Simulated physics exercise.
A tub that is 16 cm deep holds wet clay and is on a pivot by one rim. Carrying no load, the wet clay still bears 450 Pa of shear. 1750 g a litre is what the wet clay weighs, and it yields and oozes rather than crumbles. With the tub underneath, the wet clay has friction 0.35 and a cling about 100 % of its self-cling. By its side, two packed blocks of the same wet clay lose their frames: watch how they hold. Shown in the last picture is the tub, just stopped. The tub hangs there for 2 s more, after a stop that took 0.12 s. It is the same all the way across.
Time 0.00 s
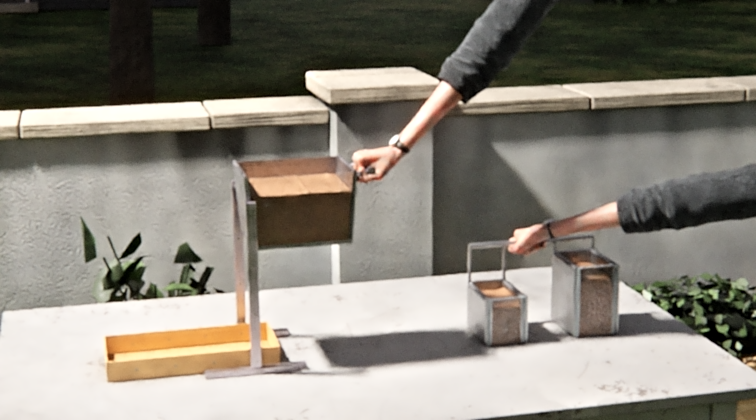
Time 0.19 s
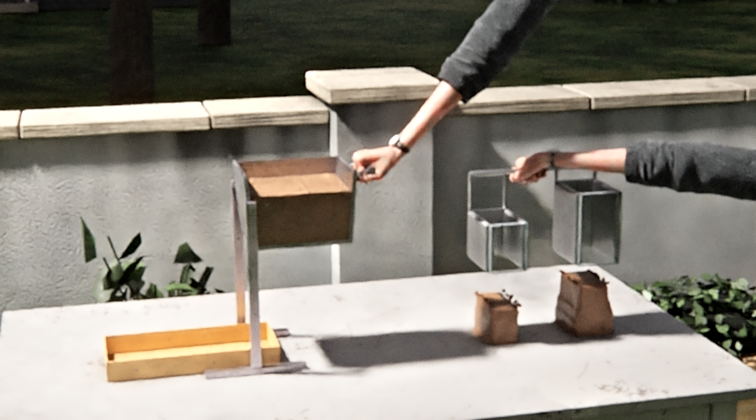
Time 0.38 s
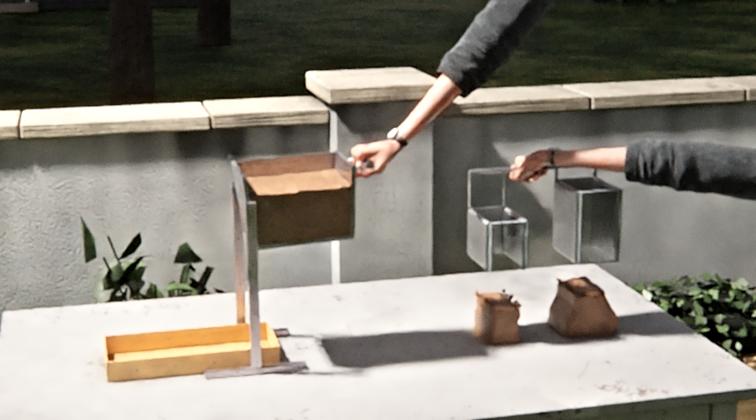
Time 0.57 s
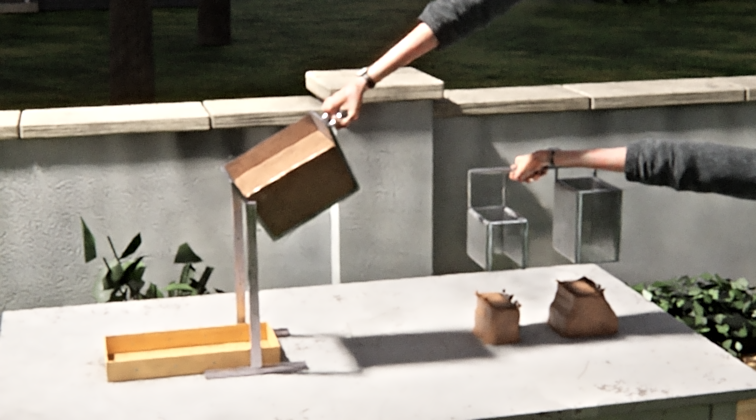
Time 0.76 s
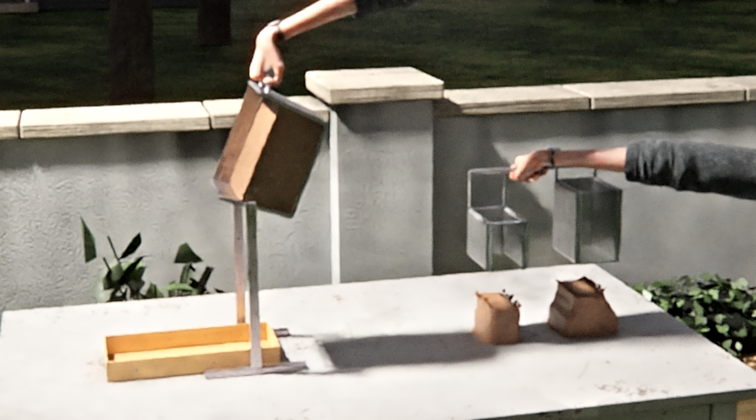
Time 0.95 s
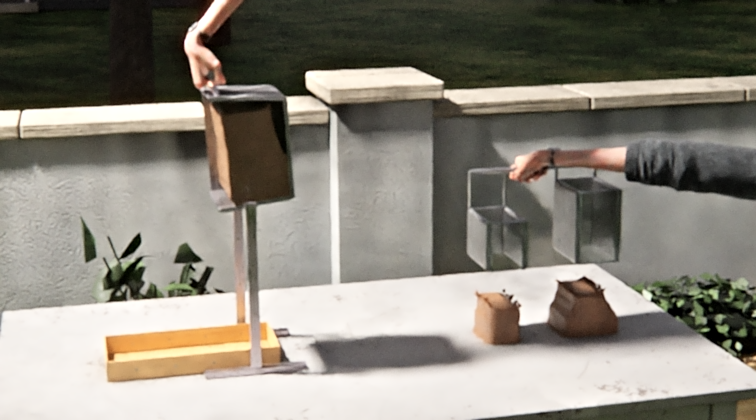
A hand lifts two metal cages off brown blocks, then another tilts a clay-filled tub leftward.
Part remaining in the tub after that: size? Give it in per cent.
Close to 37 %.
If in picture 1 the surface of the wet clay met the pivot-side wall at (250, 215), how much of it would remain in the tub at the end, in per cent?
That works out near 55 %.
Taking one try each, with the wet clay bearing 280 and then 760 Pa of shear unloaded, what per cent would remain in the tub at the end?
It'd be some 35 percent the first time and some 40 percent the second.
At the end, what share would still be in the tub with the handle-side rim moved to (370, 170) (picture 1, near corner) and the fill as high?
Some 35 per cent, I reckon.
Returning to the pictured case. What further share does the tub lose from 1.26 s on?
Some 6 per cent.
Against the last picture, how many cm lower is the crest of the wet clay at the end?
13 cm.
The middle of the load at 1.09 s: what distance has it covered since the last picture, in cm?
Around 7 cm.
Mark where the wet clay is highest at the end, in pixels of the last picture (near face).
Highest point: Approx. (261, 164).
By 1.09 s, the tub is at 93 degrees and holds 74 %.
By 1.26 s, the tub is at 93 degrees and holds 43 %.
By 1.43 s, the tub is at 93 degrees and holds 37 %.
By 1.60 s, the tub is at 93 degrees and holds 37 %.
By 2.95 s, at the end, the tub is at 93 degrees and holds 37 %.
